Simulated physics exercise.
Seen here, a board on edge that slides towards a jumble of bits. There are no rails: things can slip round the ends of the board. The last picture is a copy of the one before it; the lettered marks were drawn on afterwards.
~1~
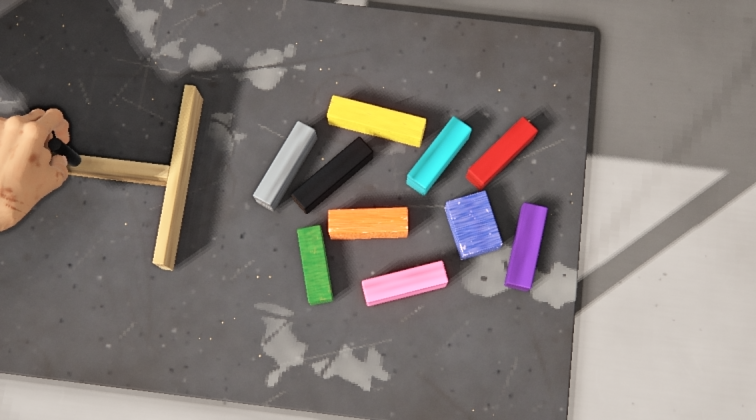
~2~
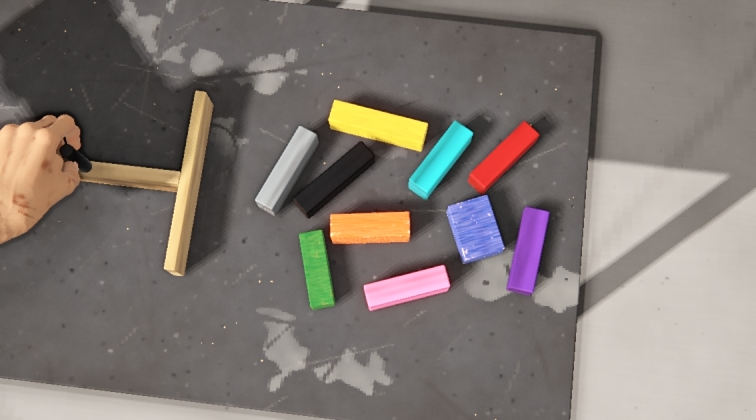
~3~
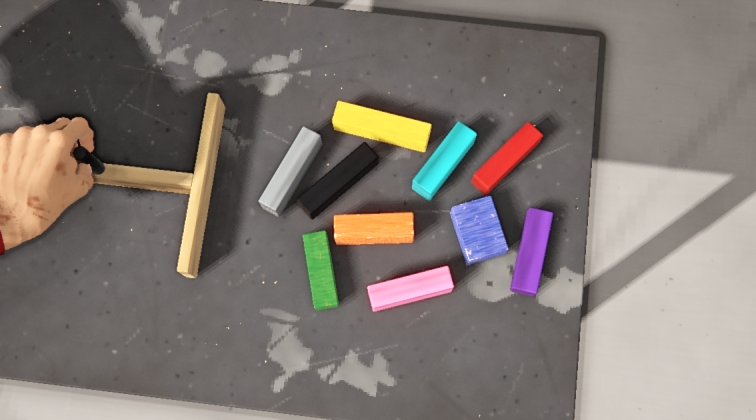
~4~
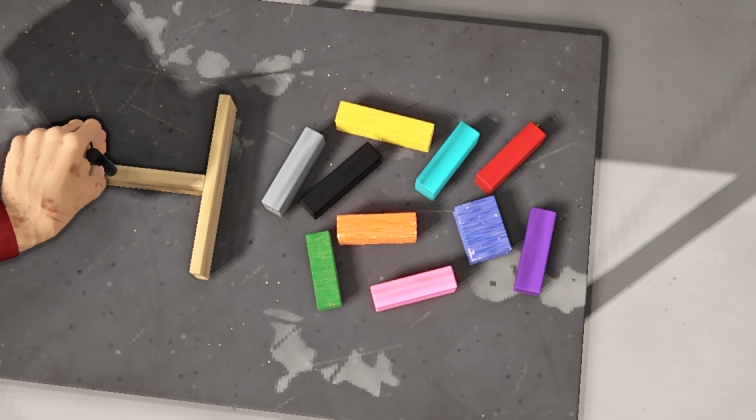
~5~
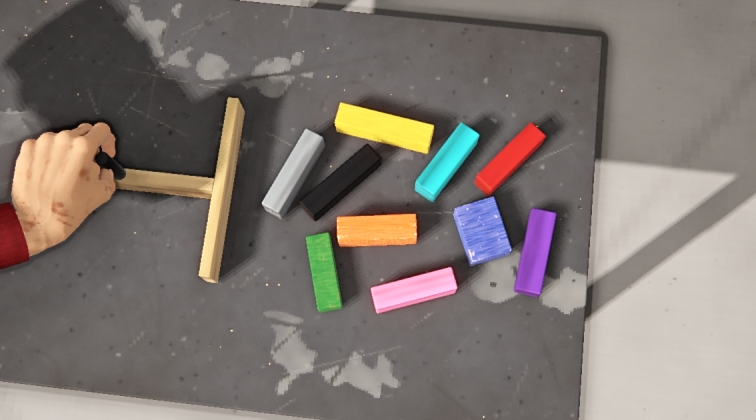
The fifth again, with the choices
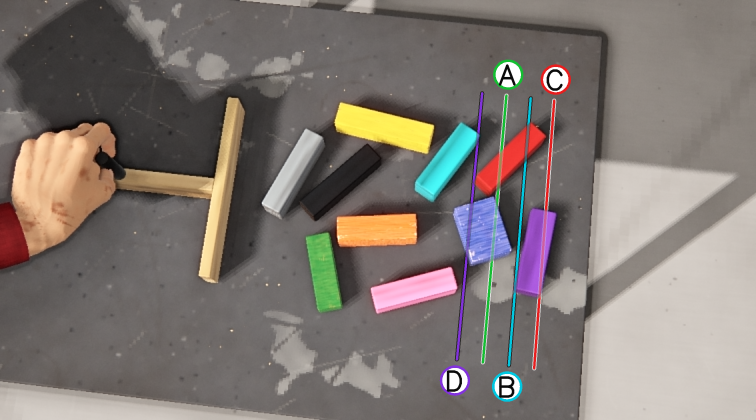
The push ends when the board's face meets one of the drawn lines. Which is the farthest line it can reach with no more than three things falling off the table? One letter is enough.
B is the last line within the limit.
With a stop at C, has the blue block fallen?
Yes.
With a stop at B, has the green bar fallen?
No.
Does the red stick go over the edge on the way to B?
Yes.
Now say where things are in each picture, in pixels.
Blue block (473, 226); orange bar (368, 224); black stick (333, 175), in the first picture.
Board (185, 178); red stick (504, 158), in the second picture.
Board (198, 180); pink stick (410, 289), in the third picture.
Board (210, 182); green bar (324, 271), in the fourth picture.
Board (219, 185); turquoise stick (447, 162); blue block (482, 232); orange bar (377, 231), in the fifth picture.
On the marked copy, A at (495, 224); B at (520, 227); C at (545, 230); D at (470, 222).
Following B. Soon after the start, board (327, 197); yellow bar (393, 129); green bar (337, 275).
Later, board (435, 208); purple stick (564, 262); blue block (549, 224).
In the end, board (520, 218); red stick over the edge; blue block over the edge; three fallen.
As for the rest, A is within the limit but short; C drops four; D is within the limit but short.
